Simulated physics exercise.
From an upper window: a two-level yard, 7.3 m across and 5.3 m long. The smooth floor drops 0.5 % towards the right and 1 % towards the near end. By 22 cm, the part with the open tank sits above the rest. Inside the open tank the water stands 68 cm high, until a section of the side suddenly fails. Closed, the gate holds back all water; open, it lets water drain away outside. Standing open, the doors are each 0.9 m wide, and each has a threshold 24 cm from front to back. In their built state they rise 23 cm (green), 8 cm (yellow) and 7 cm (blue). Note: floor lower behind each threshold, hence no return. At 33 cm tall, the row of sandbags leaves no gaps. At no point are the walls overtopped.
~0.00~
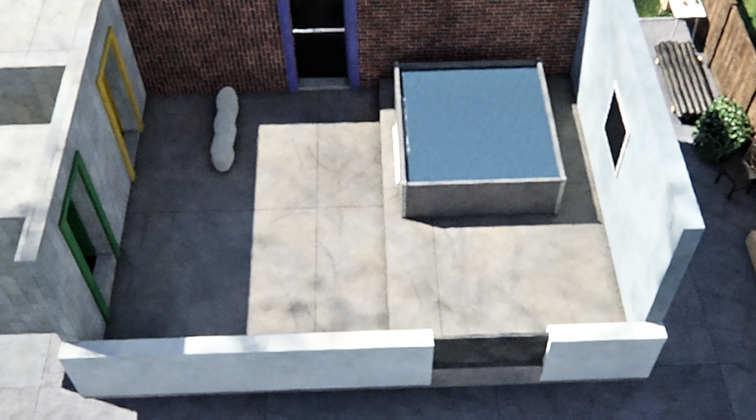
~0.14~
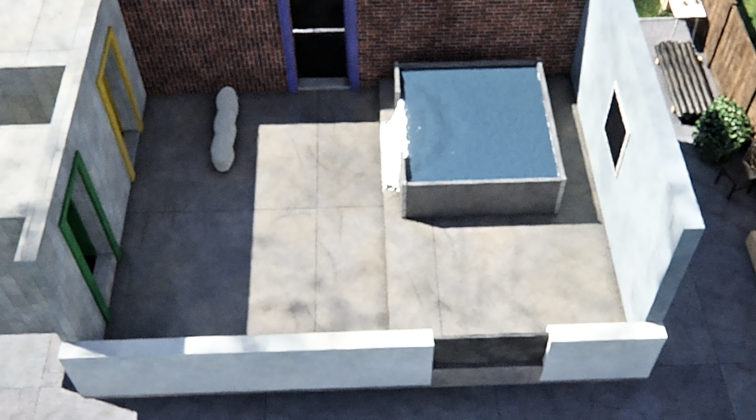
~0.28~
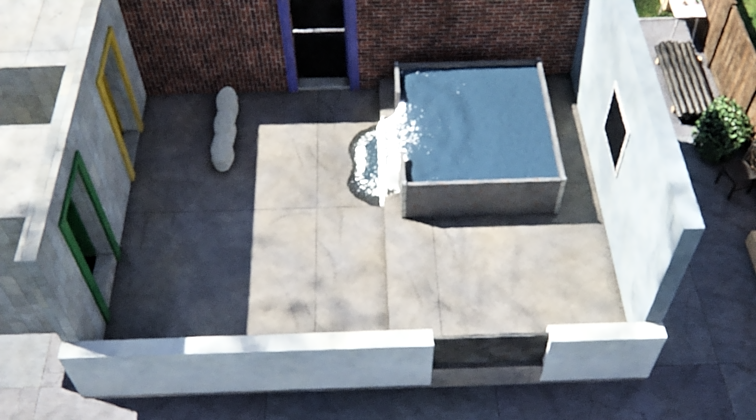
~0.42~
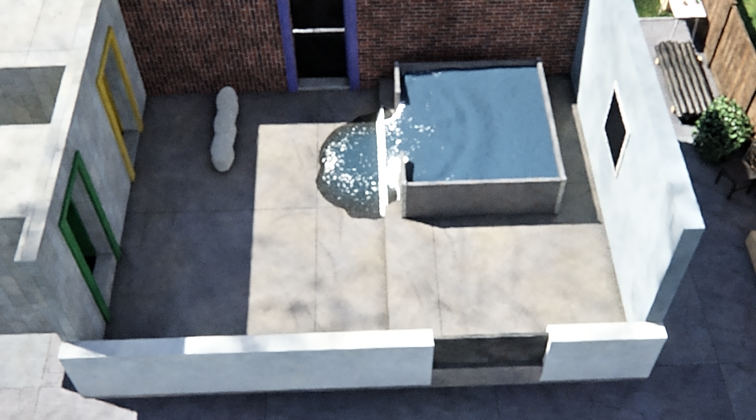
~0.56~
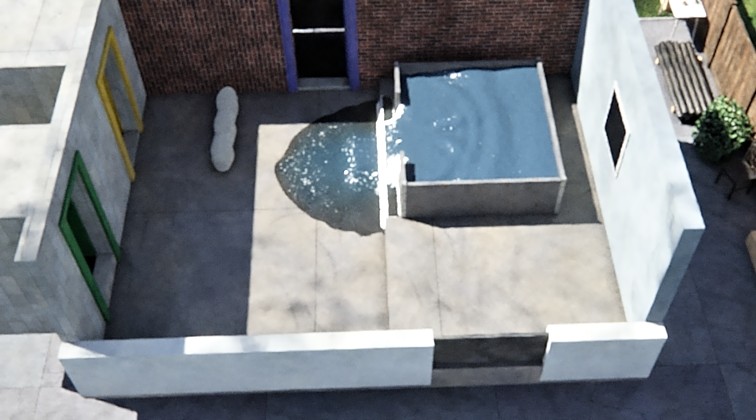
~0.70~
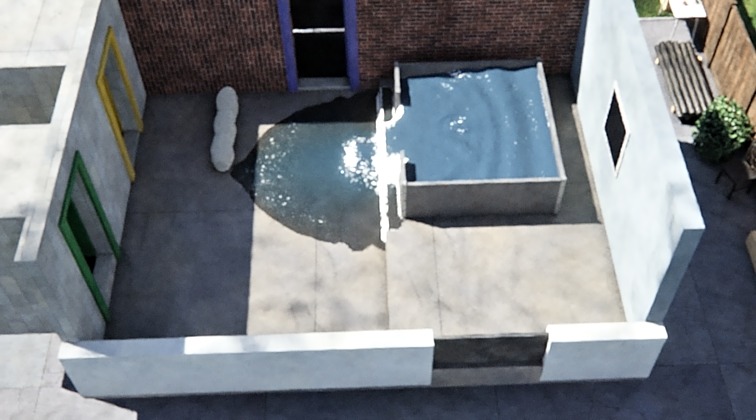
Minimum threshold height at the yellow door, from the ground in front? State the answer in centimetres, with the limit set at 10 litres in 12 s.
I would say 14.5 cm.
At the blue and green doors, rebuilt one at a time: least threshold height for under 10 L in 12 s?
About 13.5 cm at blue and about 22 cm at green.
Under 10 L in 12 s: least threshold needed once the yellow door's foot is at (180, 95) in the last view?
It needs about 12.0 cm.
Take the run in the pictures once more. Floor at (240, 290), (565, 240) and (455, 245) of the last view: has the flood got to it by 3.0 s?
Those three come out soaked, bone-dry and bone-dry, in that order.
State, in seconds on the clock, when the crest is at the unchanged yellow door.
The level tops out near 10.0 seconds.
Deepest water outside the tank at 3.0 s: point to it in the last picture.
Around pixel (99, 372).
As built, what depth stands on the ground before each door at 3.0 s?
Green 25, yellow 12, blue 13 cm.
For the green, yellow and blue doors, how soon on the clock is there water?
So the front gets to green at 1.8 seconds, yellow at 1.8 seconds, and blue at 0.9 seconds.
After 1.4 s water covers 35 % of the floor, deepest (40 cm) near (391, 153); it has not reached the yellow door.
After 3.0 s water covers 50 % of the floor, deepest (44 cm) near (99, 372); 12 cm at the yellow door, 2 litres in over its 8 cm threshold.
After 12.0 s water covers 65 % of the floor, deepest (21 cm) near (375, 363); 14 cm at the yellow door, 107 litres in over its 8 cm threshold.
At the yellow door as built, the water arrived by 1.8 s and peaked near 14 cm at 10.2 s.
With a threshold of 11.5 cm, 38 litres would have come in within the 12 s; with 16 cm, 3 litres. So under 10 litres takes about 14.5 cm.
